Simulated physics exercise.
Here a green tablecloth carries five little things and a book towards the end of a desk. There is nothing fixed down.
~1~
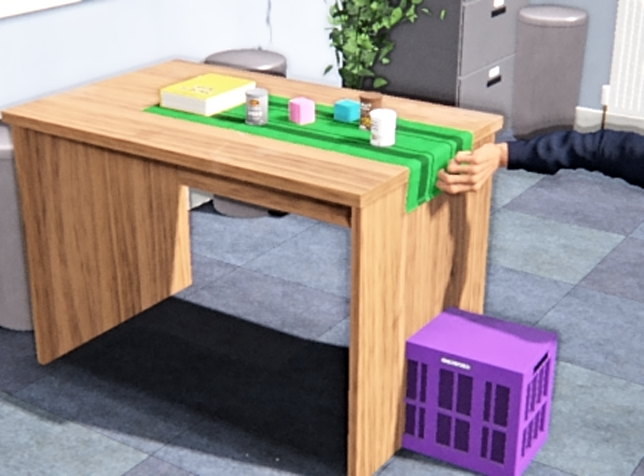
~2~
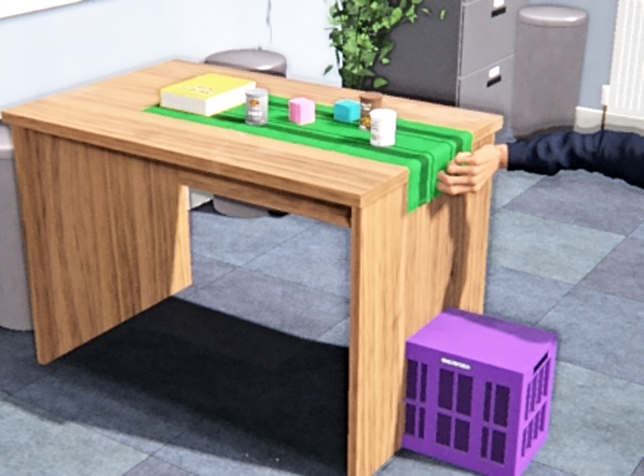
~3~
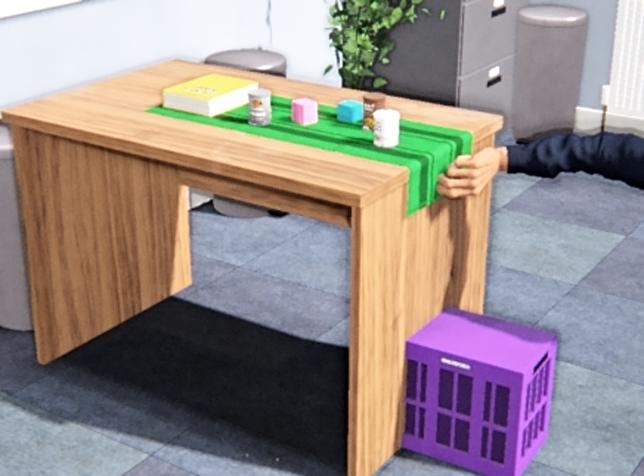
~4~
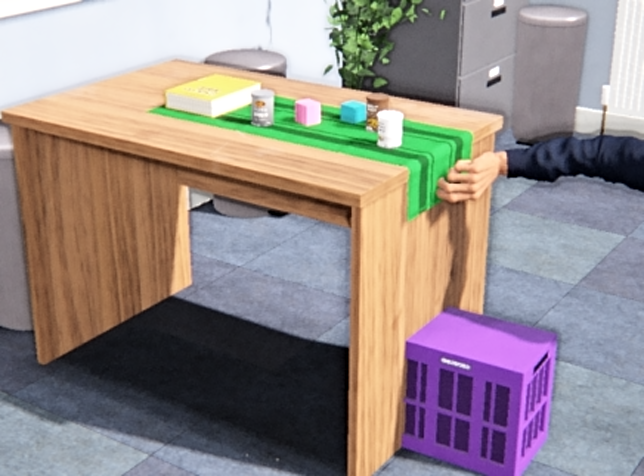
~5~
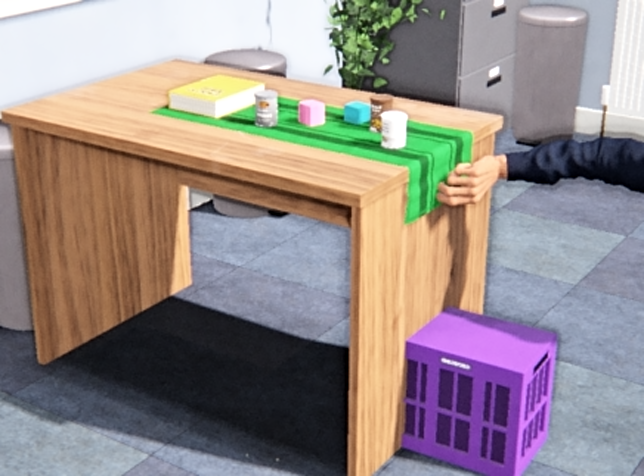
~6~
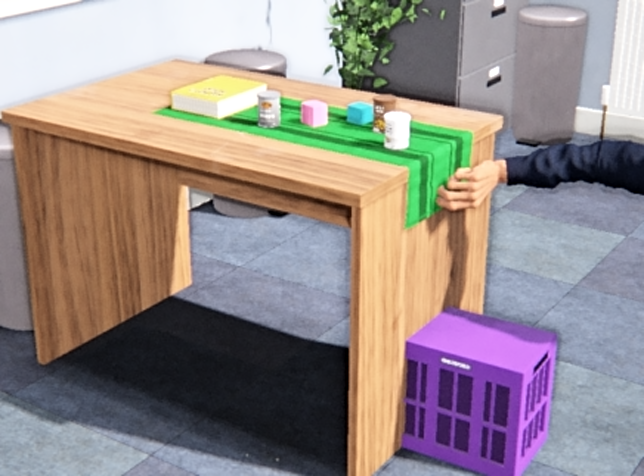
In an office, a hand at the right end of a wooden desk slowly drew a green cloth down over the edge, and the book, cans and cubes on it shifted slightly to the right together.
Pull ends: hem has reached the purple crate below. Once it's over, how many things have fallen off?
I'd say the tally of dropped things is a trio in the end.
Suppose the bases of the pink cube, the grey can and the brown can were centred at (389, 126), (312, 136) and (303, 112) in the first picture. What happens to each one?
Pink cube: Lost. Grey can: Lost. Brown can: Safe.
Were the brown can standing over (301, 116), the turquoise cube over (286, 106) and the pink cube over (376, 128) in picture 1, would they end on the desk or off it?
My call: The brown can hangs on; the turquoise cube hangs on; the pink cube takes a tumble.
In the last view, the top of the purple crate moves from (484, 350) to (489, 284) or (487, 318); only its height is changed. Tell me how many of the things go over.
The count comes out 1 and 2.
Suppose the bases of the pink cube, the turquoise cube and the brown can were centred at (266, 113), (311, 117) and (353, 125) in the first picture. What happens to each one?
The pink cube ends up still aboard, the turquoise cube ends up still aboard, the brown can ends up knocked off.
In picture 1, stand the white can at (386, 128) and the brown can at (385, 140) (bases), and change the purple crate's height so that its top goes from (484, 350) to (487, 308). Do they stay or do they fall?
The white can does not stay aboard, and the brown can does not stay aboard.
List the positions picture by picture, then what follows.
In the first picture, hem (406, 213); white can (383, 113); brown can (371, 95); turquoise cube (347, 103); pink cube (301, 101); grey can (256, 91); top of the crate (484, 350).
In the second picture, hem (408, 214); white can (383, 113).
In the third picture, hem (407, 218); brown can (374, 96).
In the fourth picture, hem (408, 222); turquoise cube (353, 104); top of the crate (484, 350).
In the fifth picture, hem (403, 224); pink cube (311, 103).
In the sixth picture, hem (404, 229); white can (397, 116); brown can (385, 97); turquoise cube (360, 105); pink cube (314, 104); grey can (268, 93).
A little later, hem near (439, 246); all still up.
Next, hem near (439, 300); white can and brown can gone.
When it is over, hem on the crate; white can, brown can and turquoise cube gone. Over the edge go three.
